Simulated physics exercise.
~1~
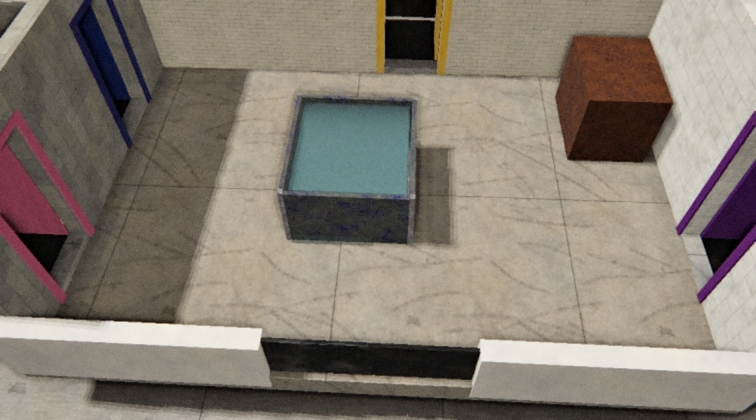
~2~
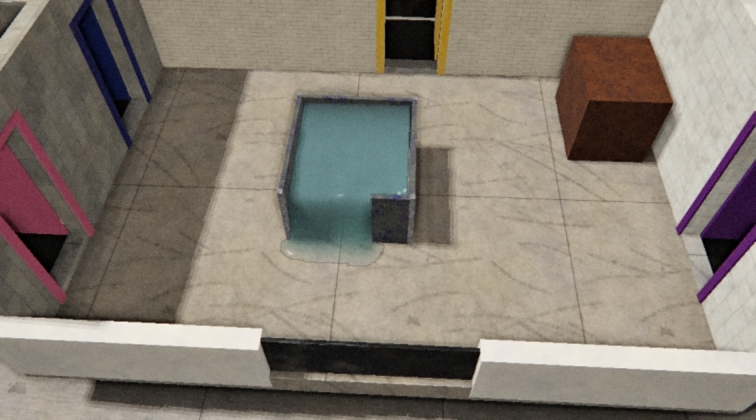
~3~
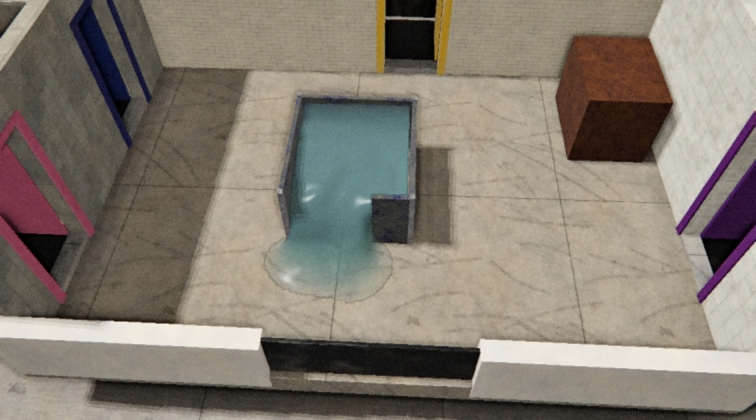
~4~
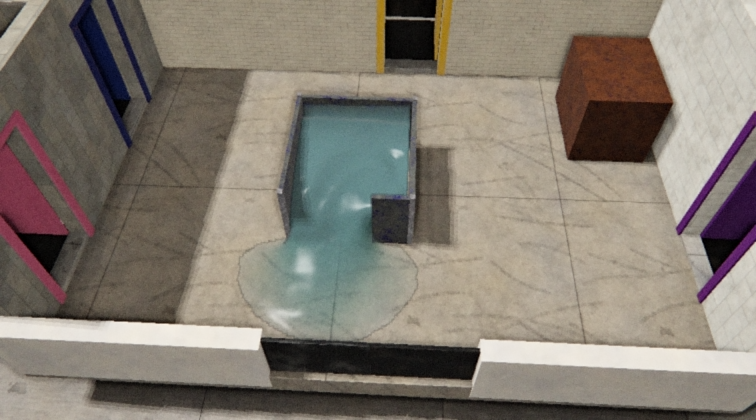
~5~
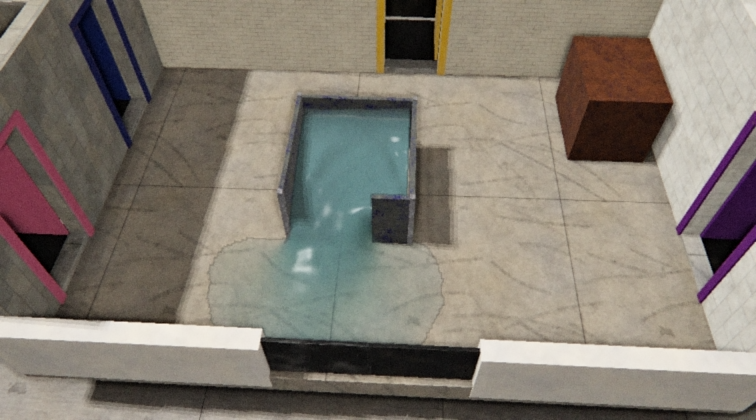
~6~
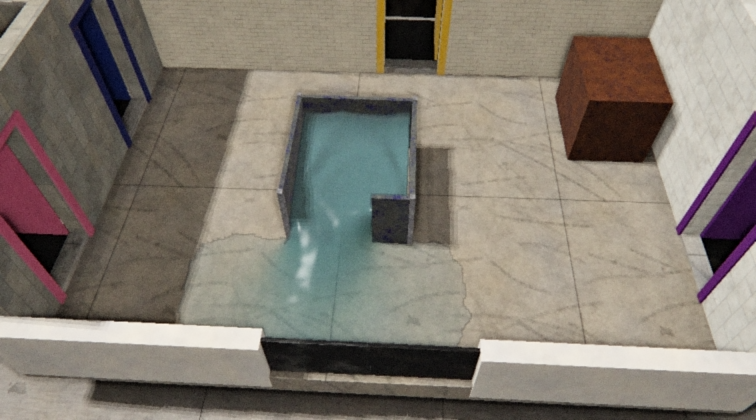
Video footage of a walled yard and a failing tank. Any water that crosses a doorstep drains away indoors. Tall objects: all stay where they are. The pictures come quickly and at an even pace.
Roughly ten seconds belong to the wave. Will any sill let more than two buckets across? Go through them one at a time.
In the end the pink door will pass more than two buckets, the purple door will pass more than two buckets, the yellow door will pass two buckets at most, the blue door will pass two buckets at most.
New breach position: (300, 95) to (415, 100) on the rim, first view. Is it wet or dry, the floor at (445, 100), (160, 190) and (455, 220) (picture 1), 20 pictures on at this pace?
In turn: Inundated, then inundated, then untouched.
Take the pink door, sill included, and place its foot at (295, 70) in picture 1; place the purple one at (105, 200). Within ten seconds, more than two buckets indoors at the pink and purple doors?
The pink door comes up short, and the purple door gets past the limit as well.
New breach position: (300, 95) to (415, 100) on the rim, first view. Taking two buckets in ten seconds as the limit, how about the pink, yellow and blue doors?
Door by door, the pink door comes up short, then the yellow door crosses the line, then the blue door crosses the line.
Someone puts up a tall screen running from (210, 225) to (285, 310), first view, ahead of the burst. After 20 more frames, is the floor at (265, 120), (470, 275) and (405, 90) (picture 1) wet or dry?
Results in order: Swamped / swamped / bone-dry.
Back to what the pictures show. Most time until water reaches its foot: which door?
It's the yellow one.
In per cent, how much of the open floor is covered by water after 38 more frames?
I reckon 85 per cent or so.
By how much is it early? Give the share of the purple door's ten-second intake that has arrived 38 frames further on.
That comes out to 90 per cent by my count.
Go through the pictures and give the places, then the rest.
In the first frame, the water tank at (352, 147) is whole and still.
In the second frame, the front is at (375, 254), out from the gap at (330, 222).
In the third frame, the front is at (363, 293), out from the gap at (331, 225).
In the fourth frame, the front is at a hidden place, out from the gap at (331, 226).
In the fifth frame, the front is at a hidden place, out from the gap at (331, 227).
In the sixth frame, the front is at a hidden place, out from the gap at (331, 227).
A moment on, water covers 20 % of the floor; the pink door not reached, the purple door not reached, the yellow door not reached, the blue door not reached.
Next, water covers 35 % of the floor; the pink door under two buckets in, the purple door not reached, the yellow door not reached, the blue door not reached.
Then, water covers 60 % of the floor; the pink door far over two buckets in, the purple door over two buckets in, the yellow door not reached, the blue door wet at the sill, nothing in.
Later, water covers 85 % of the floor; the pink door far over two buckets in, the purple door over two buckets in, the yellow door wet at the sill, nothing in, the blue door wet at the sill, nothing in.
In the end, water covers 95 % of the floor; the pink door far over two buckets in, the purple door far over two buckets in, the yellow door under two buckets in, the blue door wet at the sill, nothing in.
